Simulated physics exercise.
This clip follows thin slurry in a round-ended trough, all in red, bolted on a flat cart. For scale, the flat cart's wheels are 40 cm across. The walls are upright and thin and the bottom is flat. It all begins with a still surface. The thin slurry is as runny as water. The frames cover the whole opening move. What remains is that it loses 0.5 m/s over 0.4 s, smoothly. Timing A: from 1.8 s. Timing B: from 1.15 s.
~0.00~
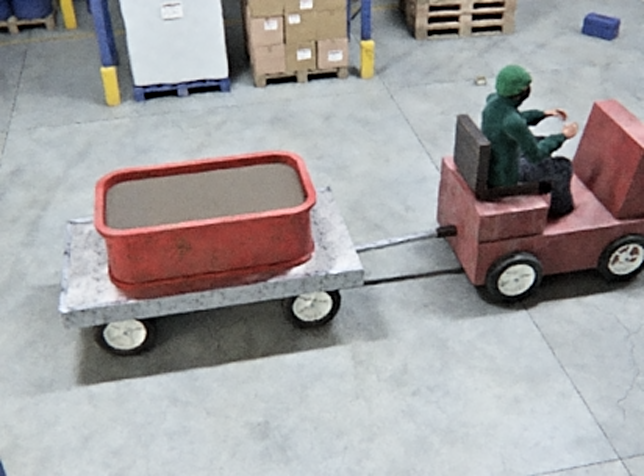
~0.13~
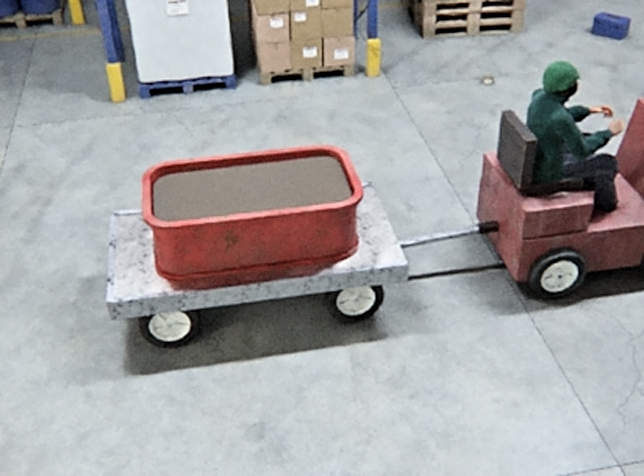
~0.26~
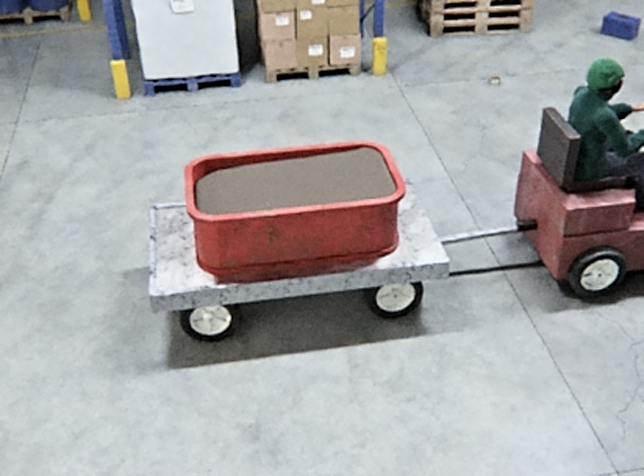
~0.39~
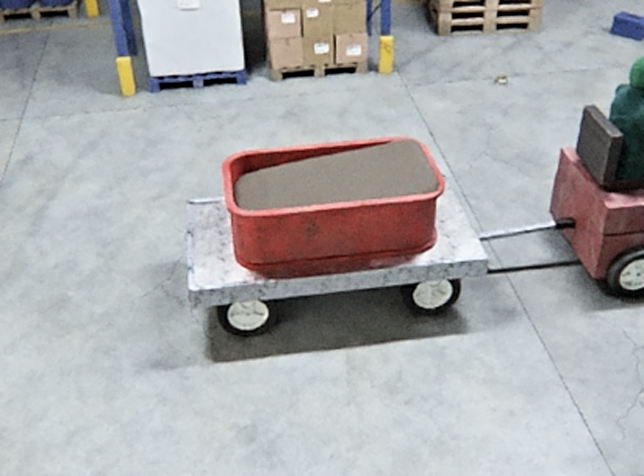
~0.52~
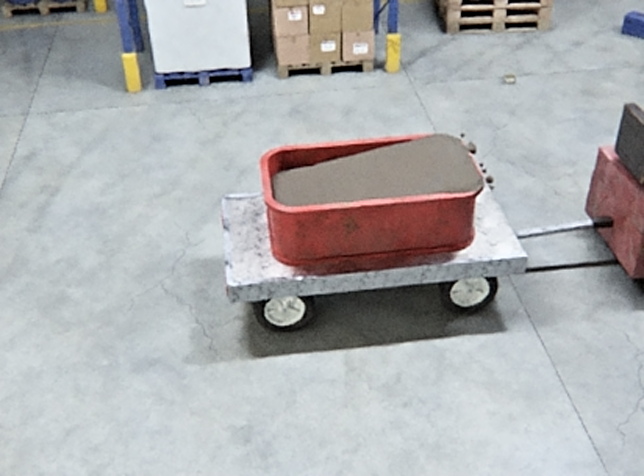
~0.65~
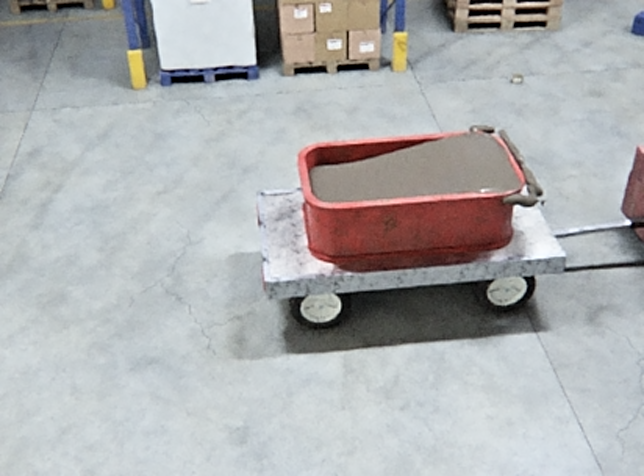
The clip opens on a still, brim-full red trough of grey-brown slurry on a flat cart, behind a red tug with a green-capped driver. The tug pulls it right and drives partly out of view as the slurry climbs towards the front, then slops over the right rim in drops and thicker strands.
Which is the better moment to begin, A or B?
Plan B spills less.
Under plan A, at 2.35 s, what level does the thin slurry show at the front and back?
Front 44 cm, back 20 cm.
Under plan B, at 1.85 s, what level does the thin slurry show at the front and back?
Front 44 cm, back 24 cm.
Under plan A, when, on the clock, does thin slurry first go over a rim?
At about 0.8 s.
For plan A, At 2.35 s the surface is 45 cm up at the front and 20 cm at the back; 5 per cent is out, over the front.
For plan A, At 5.18 s 12 per cent is out, over the front and the back, 37 of 306 litres.
For plan B, At 1.85 s the surface is 45 cm up at the front and 24 cm at the back; 1 per cent is out, over the front.
For plan B, At 4.53 s 7 per cent is out, over the front and the back, 20 of 306 litres.
